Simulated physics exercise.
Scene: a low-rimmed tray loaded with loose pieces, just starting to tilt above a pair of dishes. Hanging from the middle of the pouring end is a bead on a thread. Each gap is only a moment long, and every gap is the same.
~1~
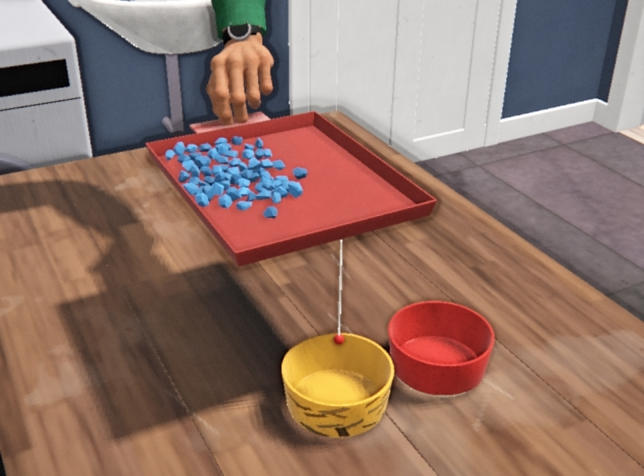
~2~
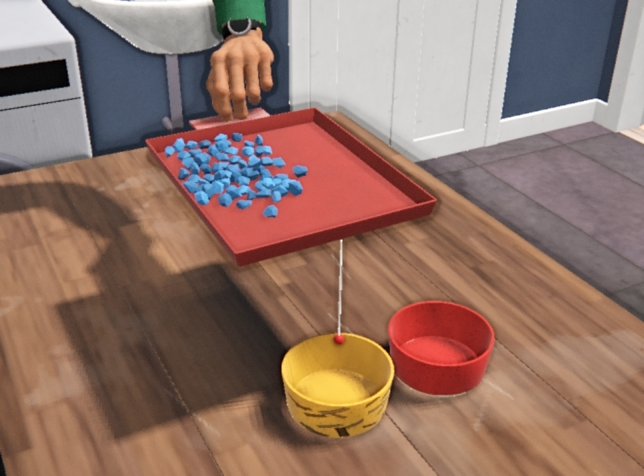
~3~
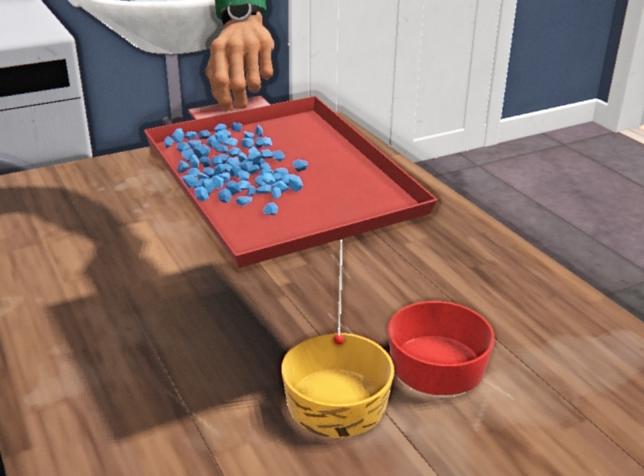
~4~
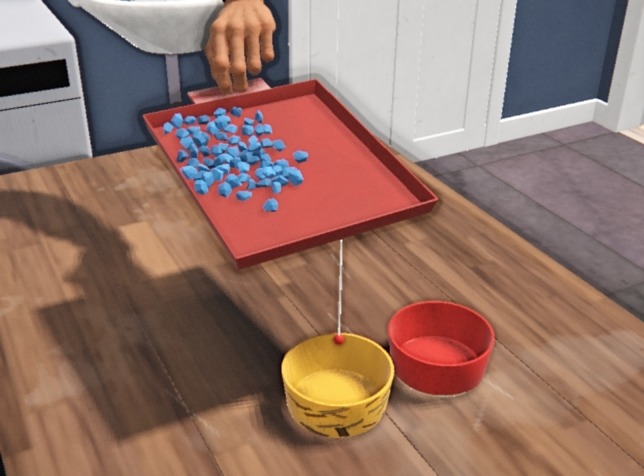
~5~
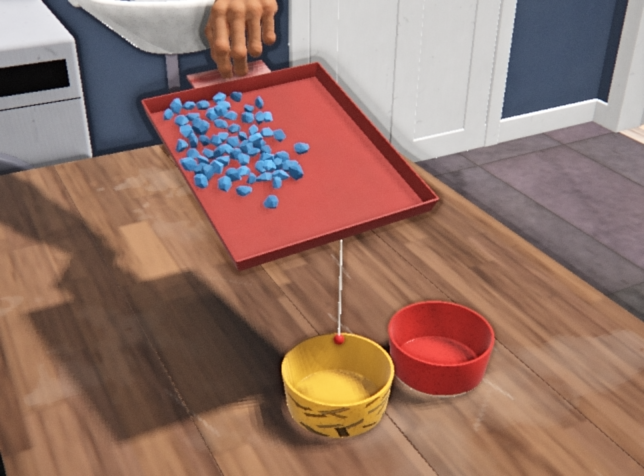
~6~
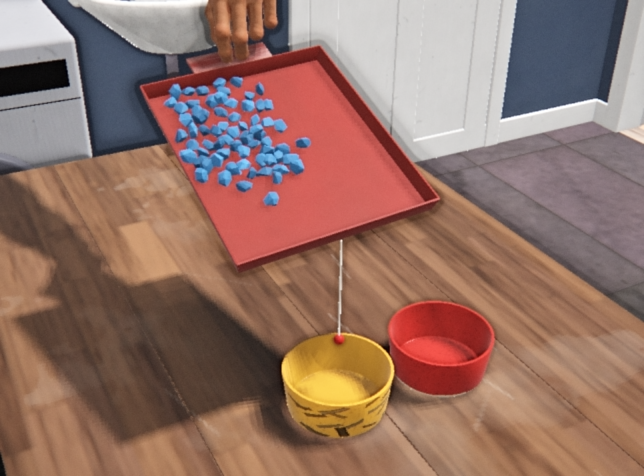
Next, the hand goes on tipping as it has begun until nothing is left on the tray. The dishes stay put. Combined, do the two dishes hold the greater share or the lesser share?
The dishes catch a minority of the load.
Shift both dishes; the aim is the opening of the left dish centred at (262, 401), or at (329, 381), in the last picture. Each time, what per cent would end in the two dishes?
First placement: 70 per cent; second placement: 50 per cent.
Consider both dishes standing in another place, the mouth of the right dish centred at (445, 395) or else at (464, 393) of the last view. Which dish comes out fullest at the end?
It comes out as the one to the left in the first try and the one to the left in the second.
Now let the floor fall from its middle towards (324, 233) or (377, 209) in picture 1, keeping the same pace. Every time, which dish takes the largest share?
Result, try one: Dish at left; try two: Dish at right.
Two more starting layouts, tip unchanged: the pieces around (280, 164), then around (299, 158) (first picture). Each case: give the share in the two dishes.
First case: Close to 40 %; second case: Close to 30 %.
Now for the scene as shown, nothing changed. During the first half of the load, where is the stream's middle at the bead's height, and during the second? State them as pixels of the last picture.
Roughly (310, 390) first, then roughly (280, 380).
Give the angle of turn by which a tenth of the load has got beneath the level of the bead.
75° or so.
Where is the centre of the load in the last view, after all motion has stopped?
Roughly at (304, 450).
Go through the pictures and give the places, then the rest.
In the first picture, corners of the pouring end at (238, 249) and (431, 199), level; middle of the load at (234, 172), aquarium stones; left dish at (365, 416); right dish at (471, 376); bead on its thread at (339, 339).
In the second picture, corners of the pouring end at (238, 250) and (431, 199), level; middle of the load at (234, 169).
In the third picture, corners of the pouring end at (238, 252) and (432, 199), tipped barely, lowest at the left corner; middle of the load at (234, 162).
In the fourth picture, corners of the pouring end at (239, 254) and (432, 198), tipped a little, lowest at the left corner; middle of the load at (234, 152).
In the fifth picture, corners of the pouring end at (239, 257) and (433, 197), tipped a little, lowest at the left corner; middle of the load at (234, 142).
In the sixth picture, corners of the pouring end at (239, 260) and (434, 197), tipped clearly, lowest at the left corner; middle of the load at (234, 132); left dish at (365, 416); right dish at (471, 376).
Soon, tray tipped steeply; nearly all on the tray; a small part in the air.
A while on, tray tipped past a quarter turn; about a third on the tray; a small part in the left dish; about half outside both; a small part in the air.
Towards the end, tray tipped past a quarter turn; about a quarter in the left dish; most outside both.
Finally, tray tipped past a quarter turn; about a quarter in the left dish; none in the right dish; most outside both.
